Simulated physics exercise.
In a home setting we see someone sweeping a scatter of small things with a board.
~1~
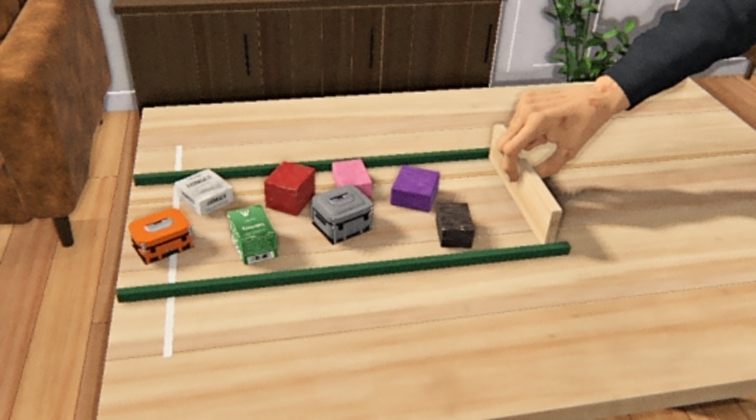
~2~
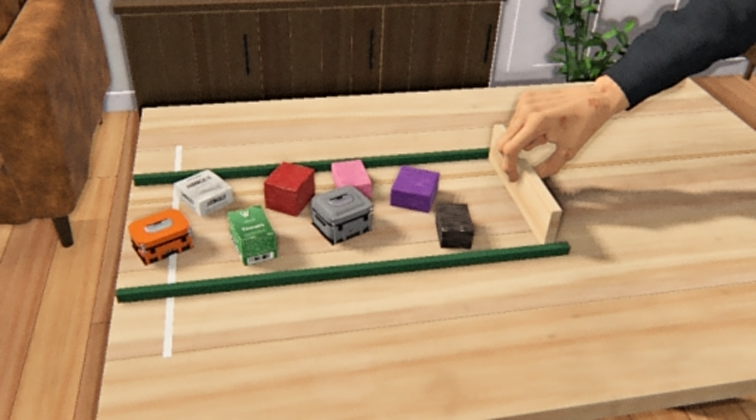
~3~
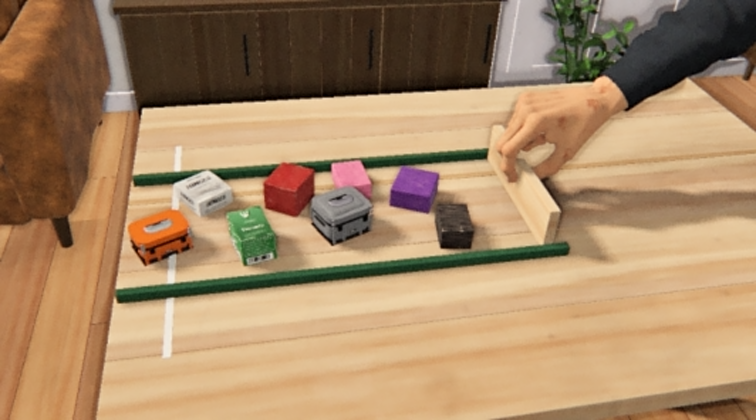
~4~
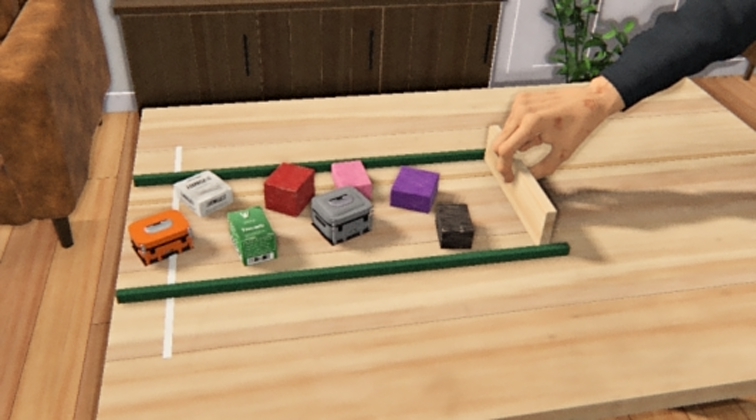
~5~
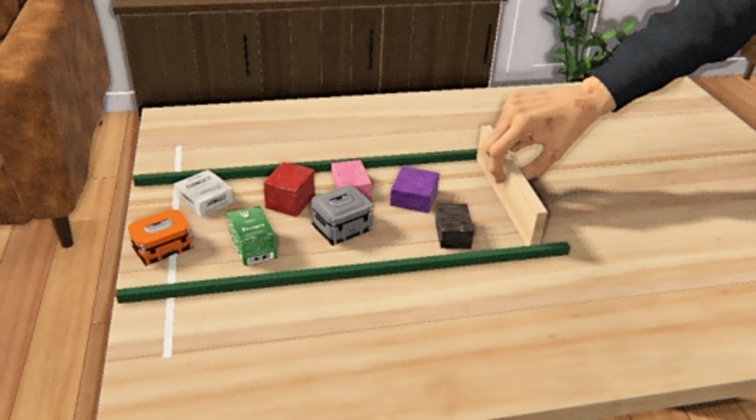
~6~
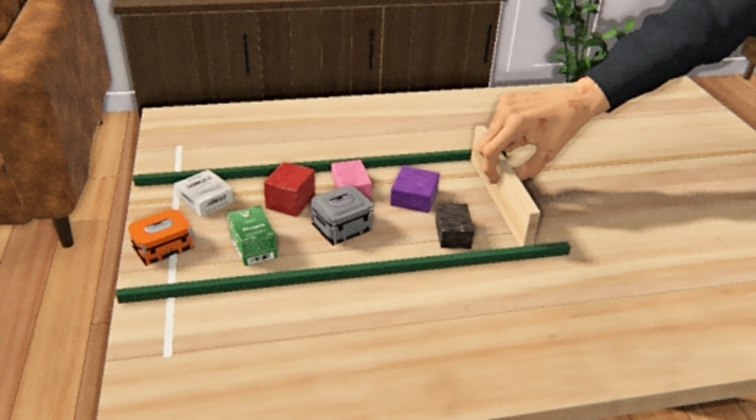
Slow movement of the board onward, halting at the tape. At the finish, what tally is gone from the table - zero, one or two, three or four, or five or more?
The tally gone is five or more.
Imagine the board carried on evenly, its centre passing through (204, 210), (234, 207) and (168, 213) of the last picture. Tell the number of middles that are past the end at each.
Middles past end - pos 1: 3, pos 2: 2, pos 3: 5.
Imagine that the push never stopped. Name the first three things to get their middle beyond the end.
Earliest first - the orange case, the white box, the green box.
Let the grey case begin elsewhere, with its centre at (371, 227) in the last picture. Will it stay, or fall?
In that case it plunges.
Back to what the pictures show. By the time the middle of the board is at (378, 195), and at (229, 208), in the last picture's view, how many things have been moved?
Counts: 5, 8.
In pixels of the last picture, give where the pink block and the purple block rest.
Final positions: Near (151, 188); near (152, 218).
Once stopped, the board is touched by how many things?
That makes 3.
Soon after, none off yet; orange case at rest near (161, 236); white box at rest near (205, 193); green box at rest near (252, 235).
After that, none off yet; orange case at rest near (161, 236); white box moving near (200, 193); green box displaced about its own width near (216, 246).
And then, none off yet; orange case tilting well over near (92, 278); white box tilting a little near (116, 201); green box displaced well along near (123, 262).
In the end, the number that fall off is five or more; gone, grey case, red block, green box, white box and orange case.
